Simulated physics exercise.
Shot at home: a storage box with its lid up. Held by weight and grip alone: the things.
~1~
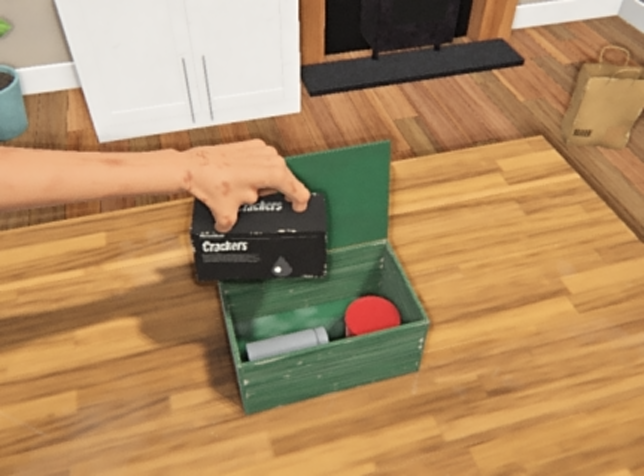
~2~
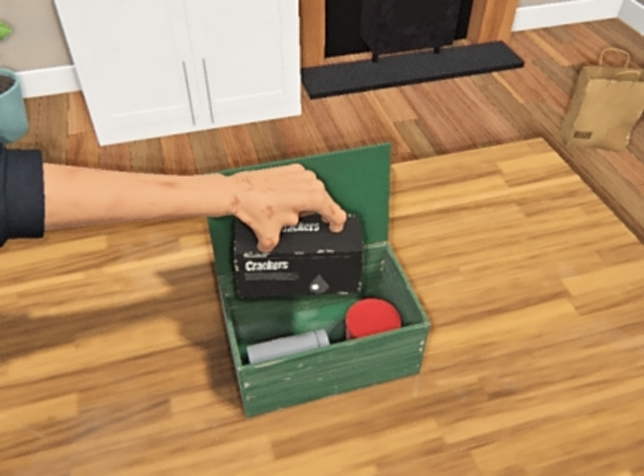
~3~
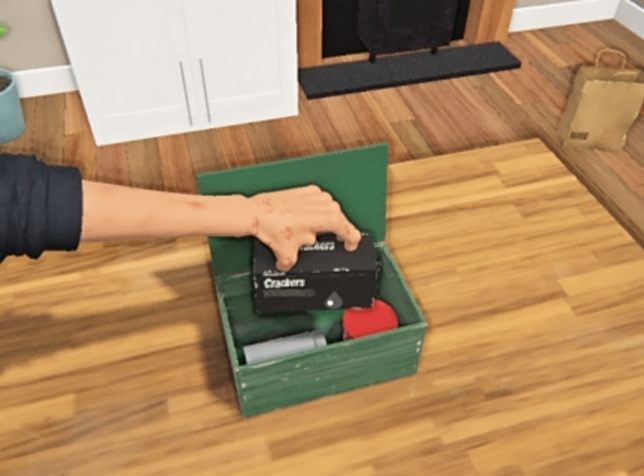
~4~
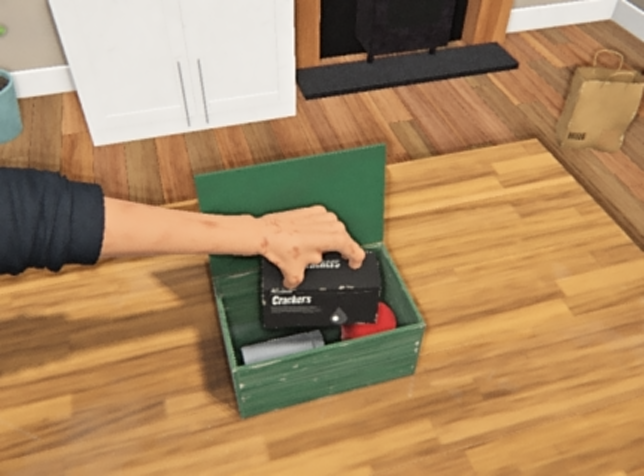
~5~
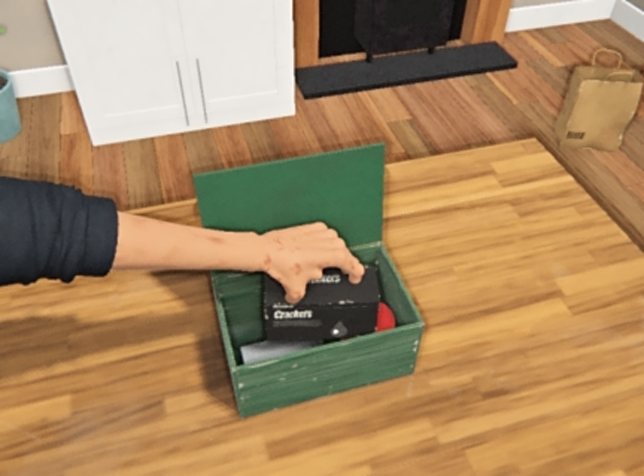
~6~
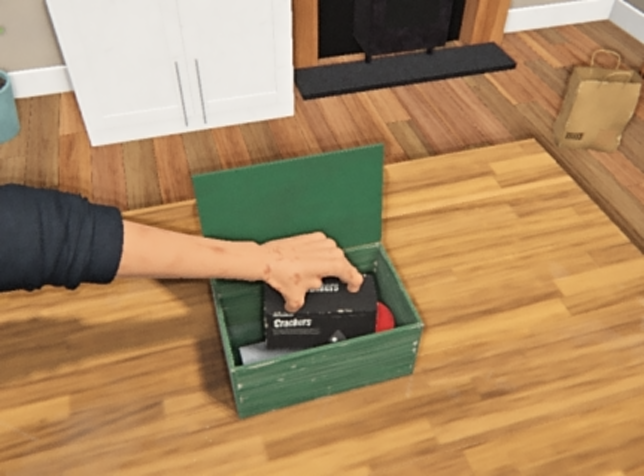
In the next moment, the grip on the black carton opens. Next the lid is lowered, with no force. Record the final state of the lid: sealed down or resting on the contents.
Turns out the lid is kept open.
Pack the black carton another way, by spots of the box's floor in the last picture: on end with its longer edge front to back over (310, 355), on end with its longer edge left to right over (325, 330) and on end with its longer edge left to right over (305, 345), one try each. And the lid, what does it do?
Open, Closed, Open.
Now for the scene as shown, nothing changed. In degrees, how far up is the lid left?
Near 25° up from the rim.
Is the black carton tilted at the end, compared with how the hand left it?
After all that, it finishes out of line.
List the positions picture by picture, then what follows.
Still above its spot; black carton (261, 237), in the first picture.
Still above its spot; black carton (299, 256), in the second picture.
Still above its spot; black carton (314, 273), in the third picture.
Still above its spot; black carton (320, 289), in the fourth picture.
Still above its spot; black carton (321, 303), in the fifth picture.
In place under the hand; black carton (320, 311), in the sixth picture.
Then, 1.00 s after the last picture, lid starting down; black carton tipped 14° from how it was near (314, 318).
Then, 1.40 s after the last picture, lid 72° above the rim; black carton tipped 14° from how it was near (314, 319).
Then, 1.60 s after the last picture, lid 57° above the rim; black carton tipped 14° from how it was near (314, 319).
Then, 1.90 s after the last picture, lid 27° above the rim; black carton tipped 14° from how it was near (314, 319).
At rest, lid 25° above the rim; left askew, black carton; the other 2 in place. Seen from the same camera at the end, black carton near (314, 319).
